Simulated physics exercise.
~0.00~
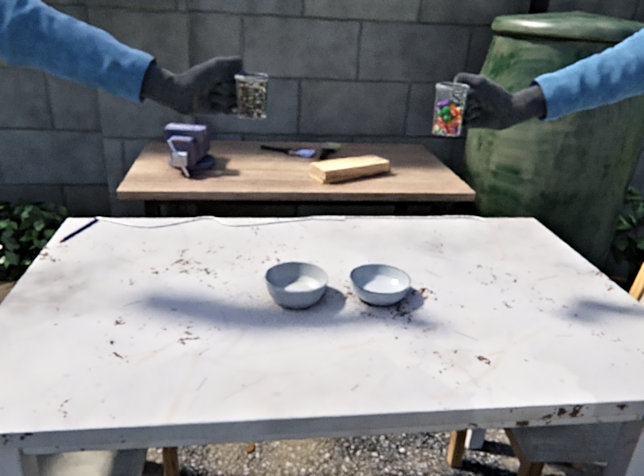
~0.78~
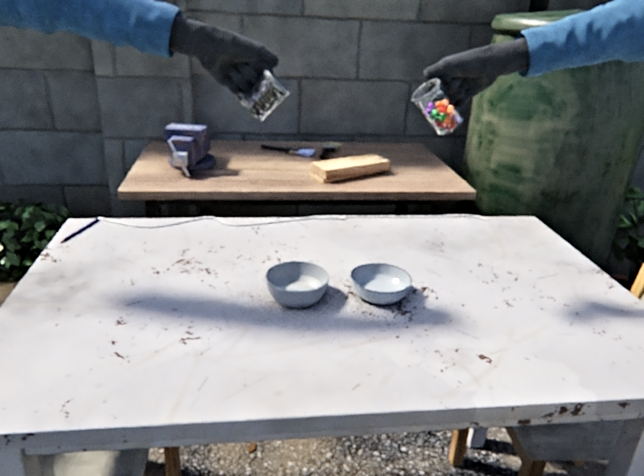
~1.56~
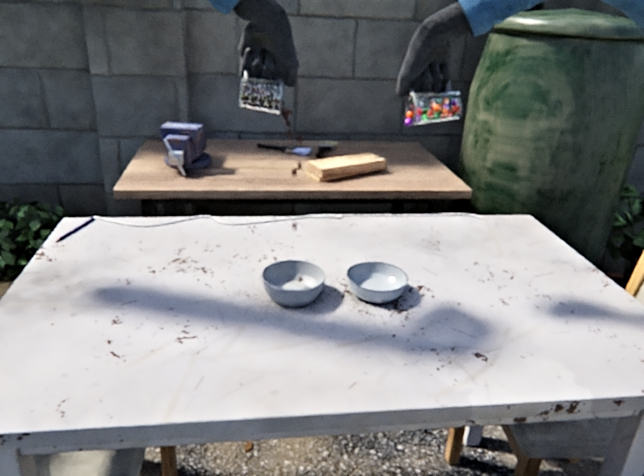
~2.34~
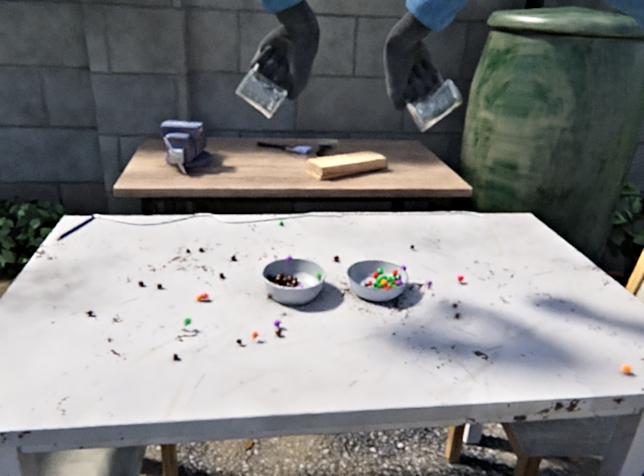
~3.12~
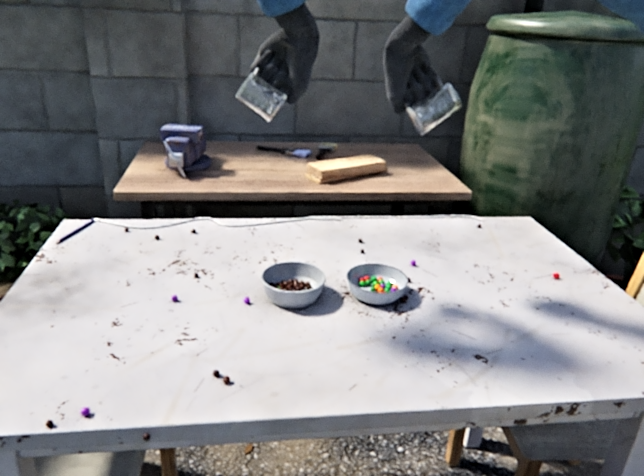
Two gloved hands tipped clear cups of small dark and brightly coloured pieces high above two shallow bowls on a white table, turning them upside down until they emptied; most pieces landed in the bowls, but others bounced and scattered across the tabletop.
